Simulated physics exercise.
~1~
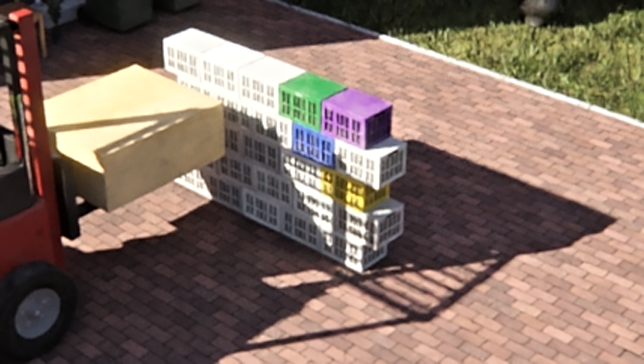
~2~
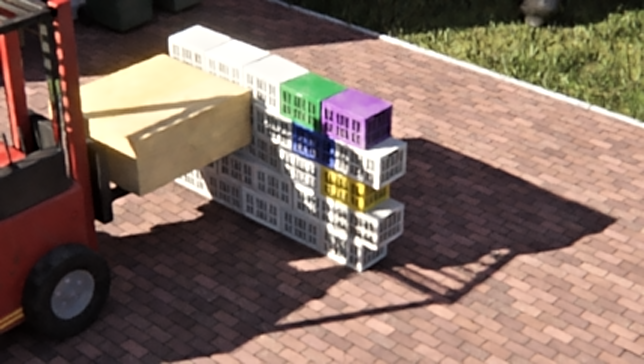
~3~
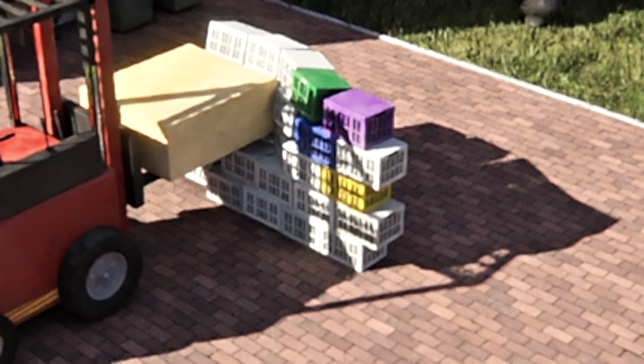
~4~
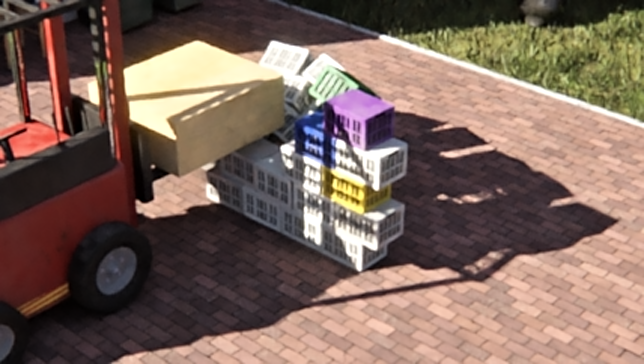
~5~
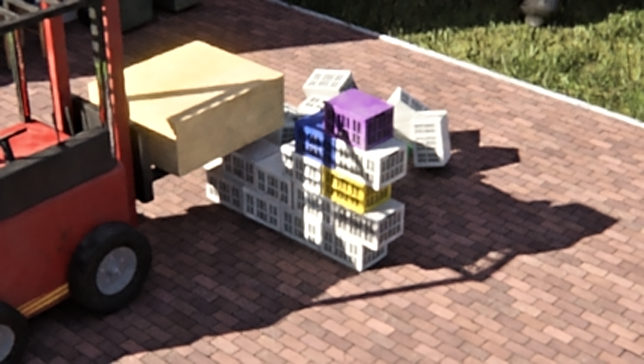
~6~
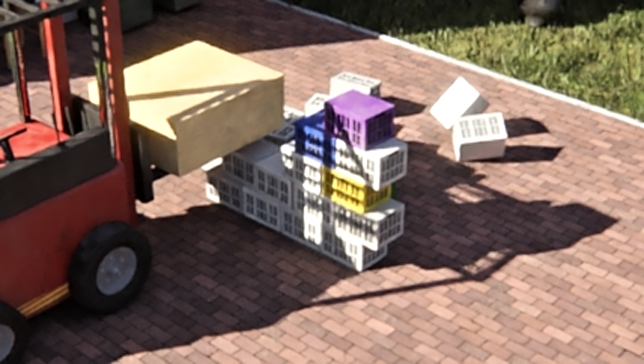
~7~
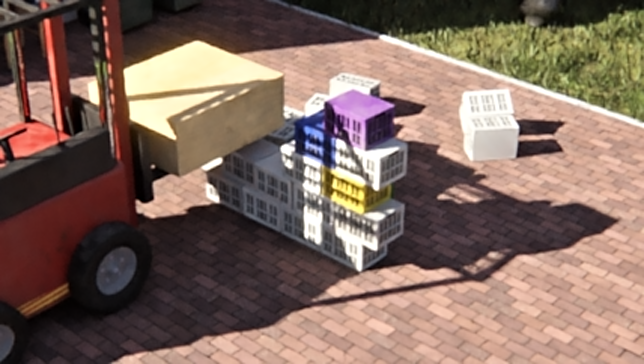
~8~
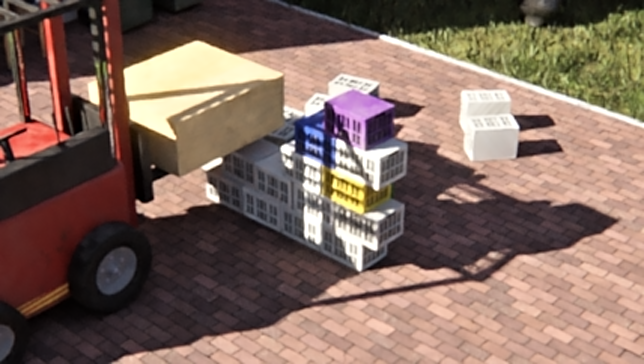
A red forklift pushes its load into stacked crates, toppling several while the purple one stays up.
